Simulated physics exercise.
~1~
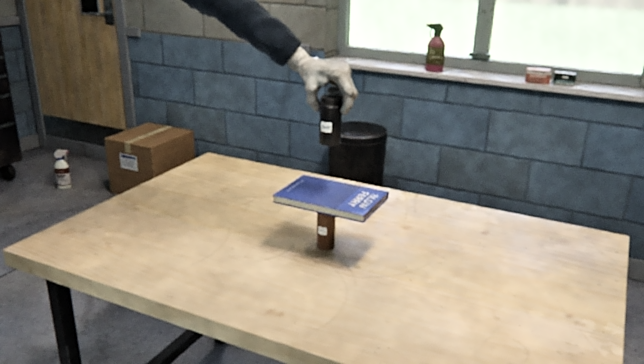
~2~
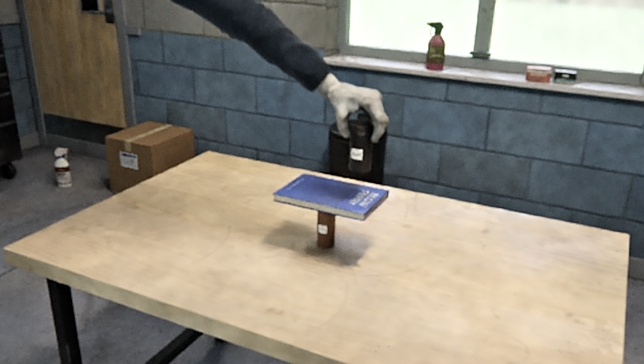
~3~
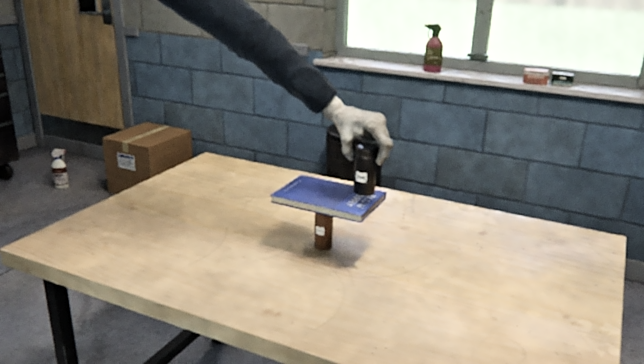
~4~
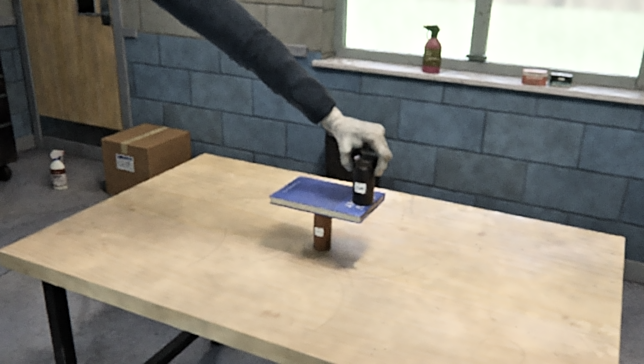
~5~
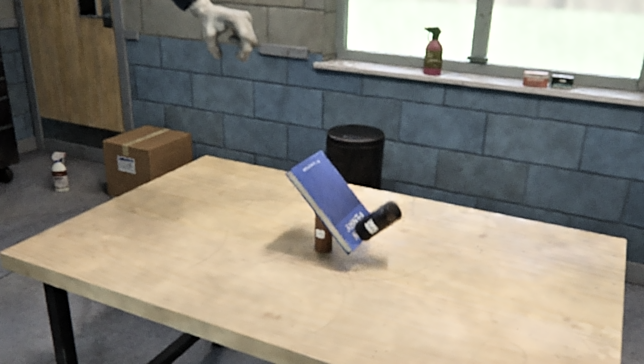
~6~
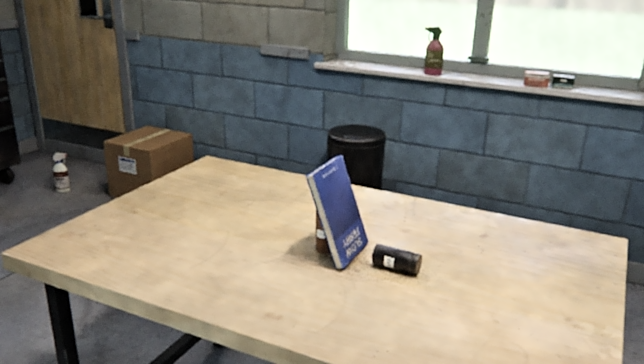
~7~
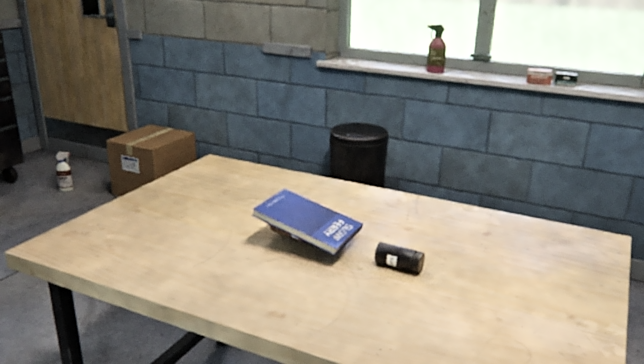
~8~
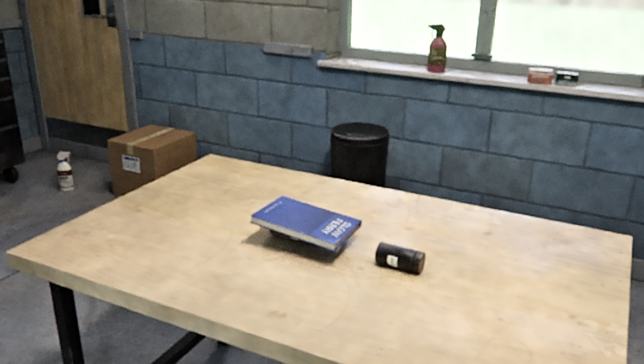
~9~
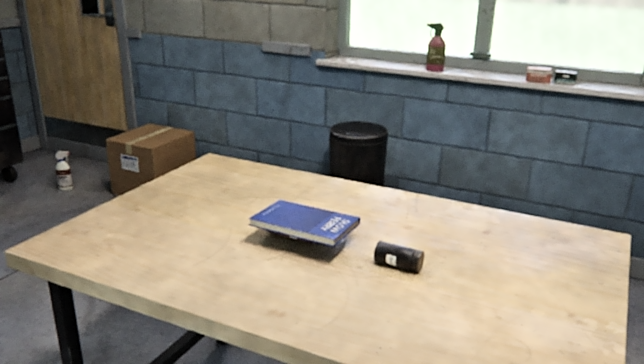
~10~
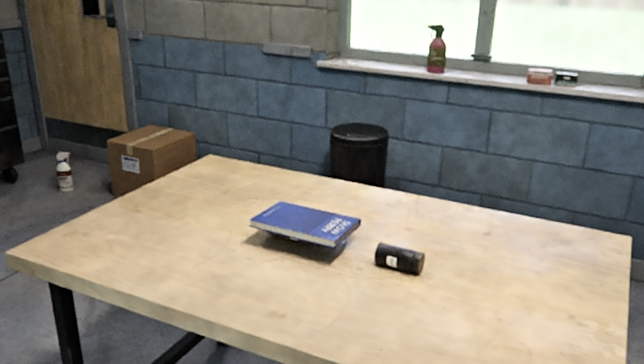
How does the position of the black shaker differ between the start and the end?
At the start the black shaker is held upright by the hand above the table, and at the end it lies on its side on the tabletop, to the right of the book.
